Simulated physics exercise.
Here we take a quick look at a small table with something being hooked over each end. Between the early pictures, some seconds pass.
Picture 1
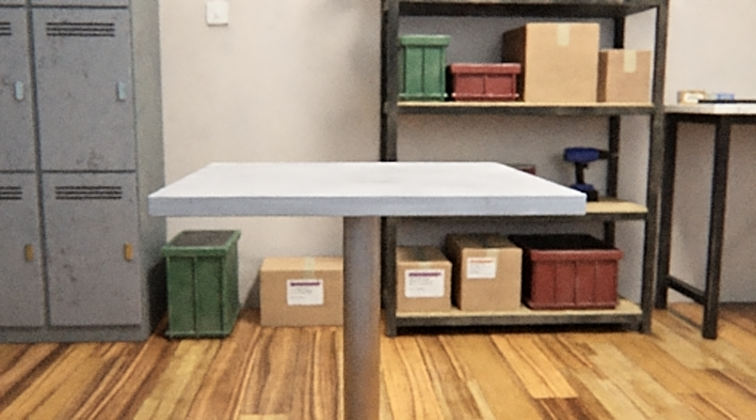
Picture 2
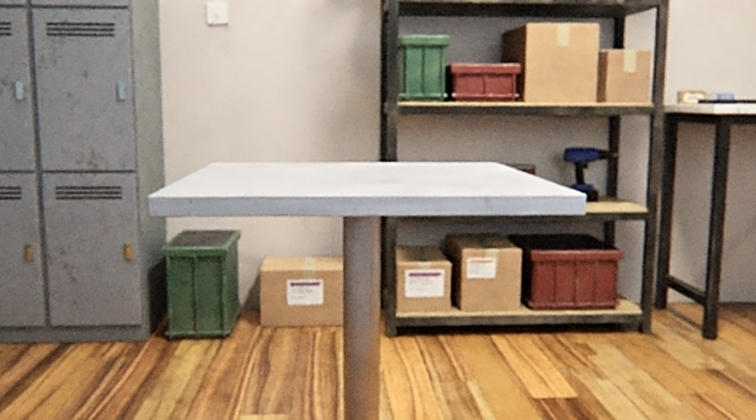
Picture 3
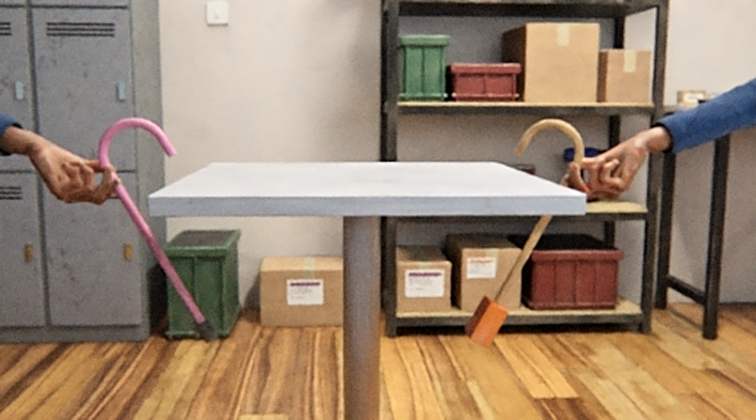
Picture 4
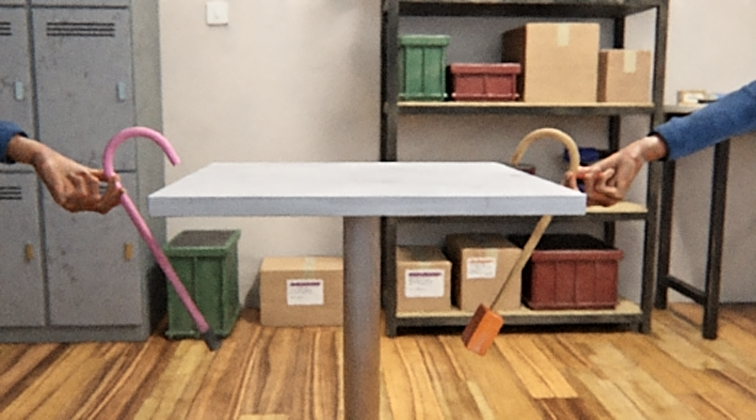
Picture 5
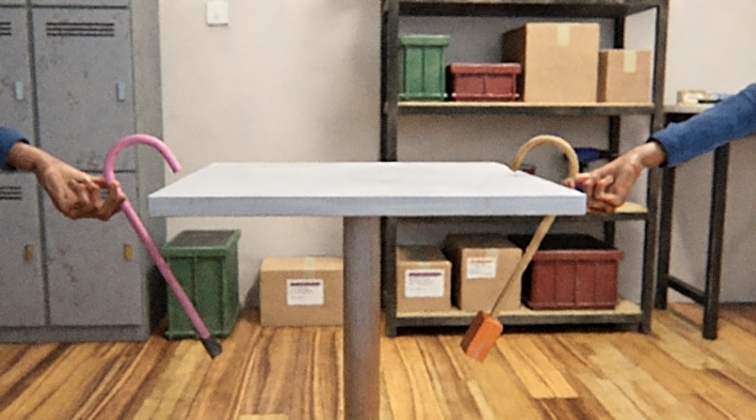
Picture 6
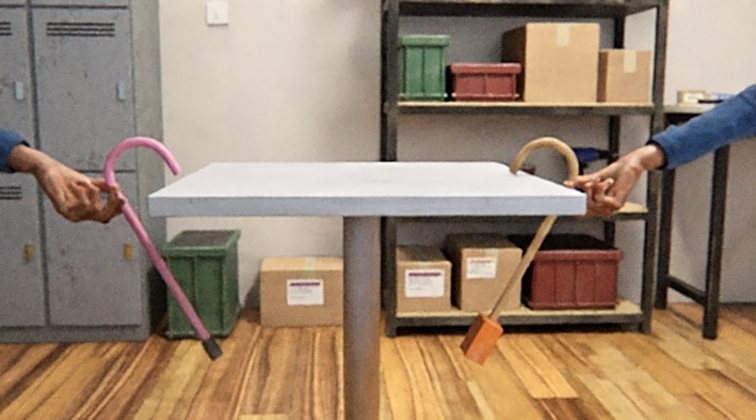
The video shows a small white table standing alone before two hands bring in hooked-handled items, a pink cane at the left end and an orange-tipped brush at the right, shifting them slightly and keeping hold of them.
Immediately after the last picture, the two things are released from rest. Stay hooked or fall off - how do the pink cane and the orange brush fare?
The pink cane falls off, the orange brush stays hooked.
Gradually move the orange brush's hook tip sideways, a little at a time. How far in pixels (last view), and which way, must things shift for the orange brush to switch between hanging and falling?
About 20 pixels, to the right.
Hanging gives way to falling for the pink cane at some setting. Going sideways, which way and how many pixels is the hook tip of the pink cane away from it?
8 pixels to the right.
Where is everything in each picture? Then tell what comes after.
In the first picture, table (362, 184).
In the second picture, table (362, 184).
In the third picture, still on the way; pink cane (178, 227); table (362, 184).
In the fourth picture, still on the way; orange brush (507, 237); table (362, 184).
In the fifth picture, still on the way; pink cane (183, 242); table (362, 184).
In the sixth picture, in place, still held; pink cane (183, 245); orange brush (506, 246); table (362, 184).
Then, 0.36 s past the last view, pink cane come down; orange brush at rest near (508, 246).
Finally, the pink cane falls to the floor; the orange brush stays hooked on the edge, near (506, 246).
